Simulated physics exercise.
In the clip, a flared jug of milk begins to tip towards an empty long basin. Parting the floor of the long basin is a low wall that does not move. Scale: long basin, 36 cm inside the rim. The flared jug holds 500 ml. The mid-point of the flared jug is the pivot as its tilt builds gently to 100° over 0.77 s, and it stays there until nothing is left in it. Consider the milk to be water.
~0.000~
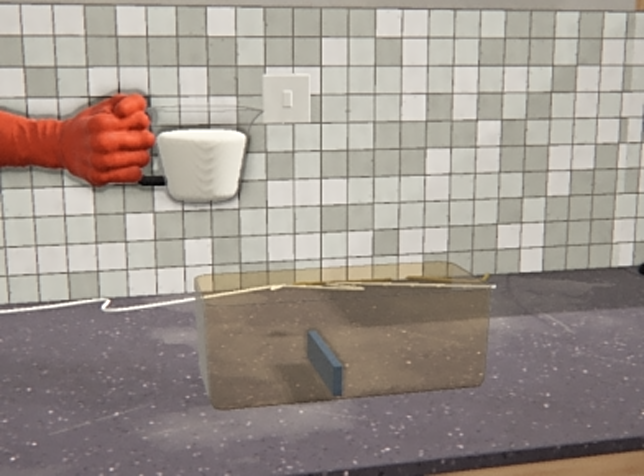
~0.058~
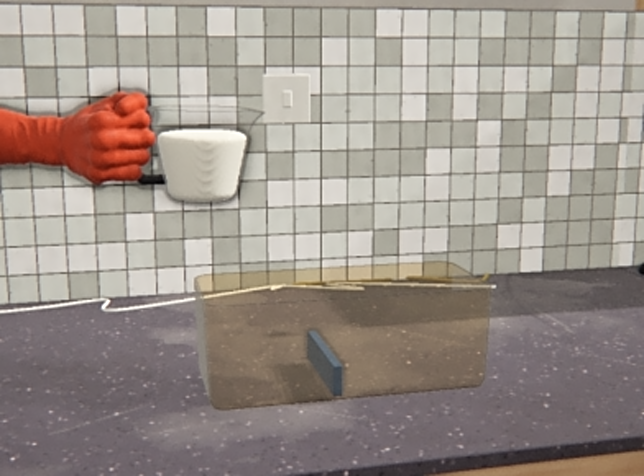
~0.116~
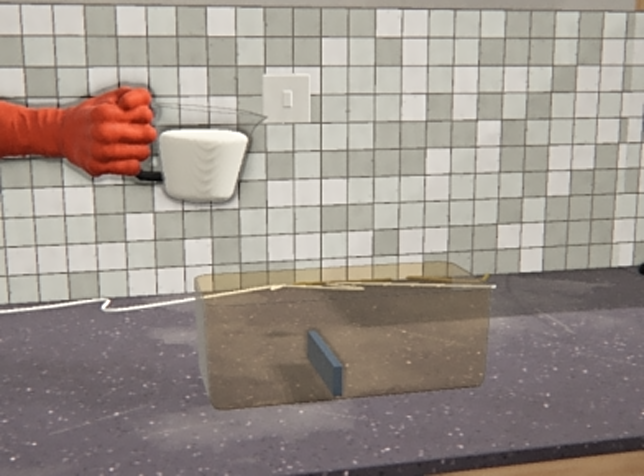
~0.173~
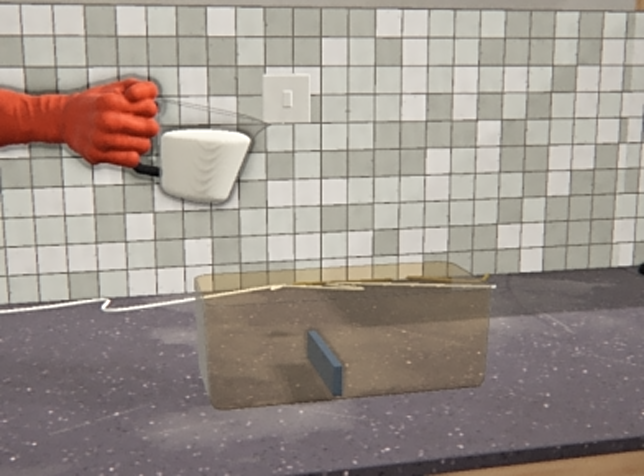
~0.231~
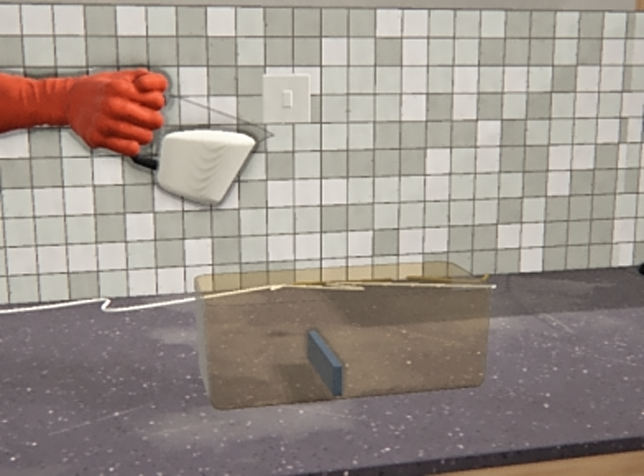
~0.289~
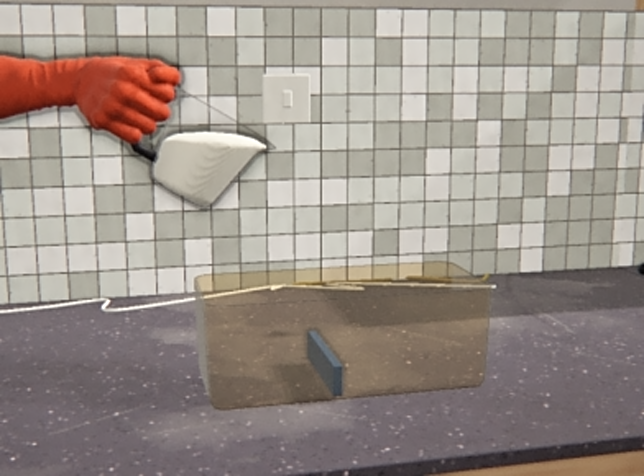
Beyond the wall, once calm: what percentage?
21 out of 100.
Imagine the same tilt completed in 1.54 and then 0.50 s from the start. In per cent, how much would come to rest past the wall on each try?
The first try gives 45 percent and the second 15 percent.
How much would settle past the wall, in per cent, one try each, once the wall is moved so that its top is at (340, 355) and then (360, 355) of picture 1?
10 then 15 %.
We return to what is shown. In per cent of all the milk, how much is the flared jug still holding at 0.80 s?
Around 10 in a hundred is still there.
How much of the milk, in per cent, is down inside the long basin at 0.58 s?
About 12%.
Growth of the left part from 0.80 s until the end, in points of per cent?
Difference: Approx. 20 %.
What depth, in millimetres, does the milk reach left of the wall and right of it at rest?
I'd say close to 18 mm on the left, close to 4 mm on the right.
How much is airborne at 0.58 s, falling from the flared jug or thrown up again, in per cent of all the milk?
Close to 32 in a hundred.
After 0.58 s the tilt is 86° and 55 per cent is still to pour, 9 is left of the wall and 4 right of it.
After 0.80 s the tilt is 100° and 9 per cent is still to pour, 57 is left of the wall and 19 right of it.
After 1.02 s the tilt is 100° and 0 per cent is still to pour, 77 is left of the wall and 20 right of it.
After 1.27 s the tilt is 100° and 0 per cent is still to pour, 77 is left of the wall and 21 right of it.
In the end 77 per cent lies left of the wall, 21 right of it and 2 outside.
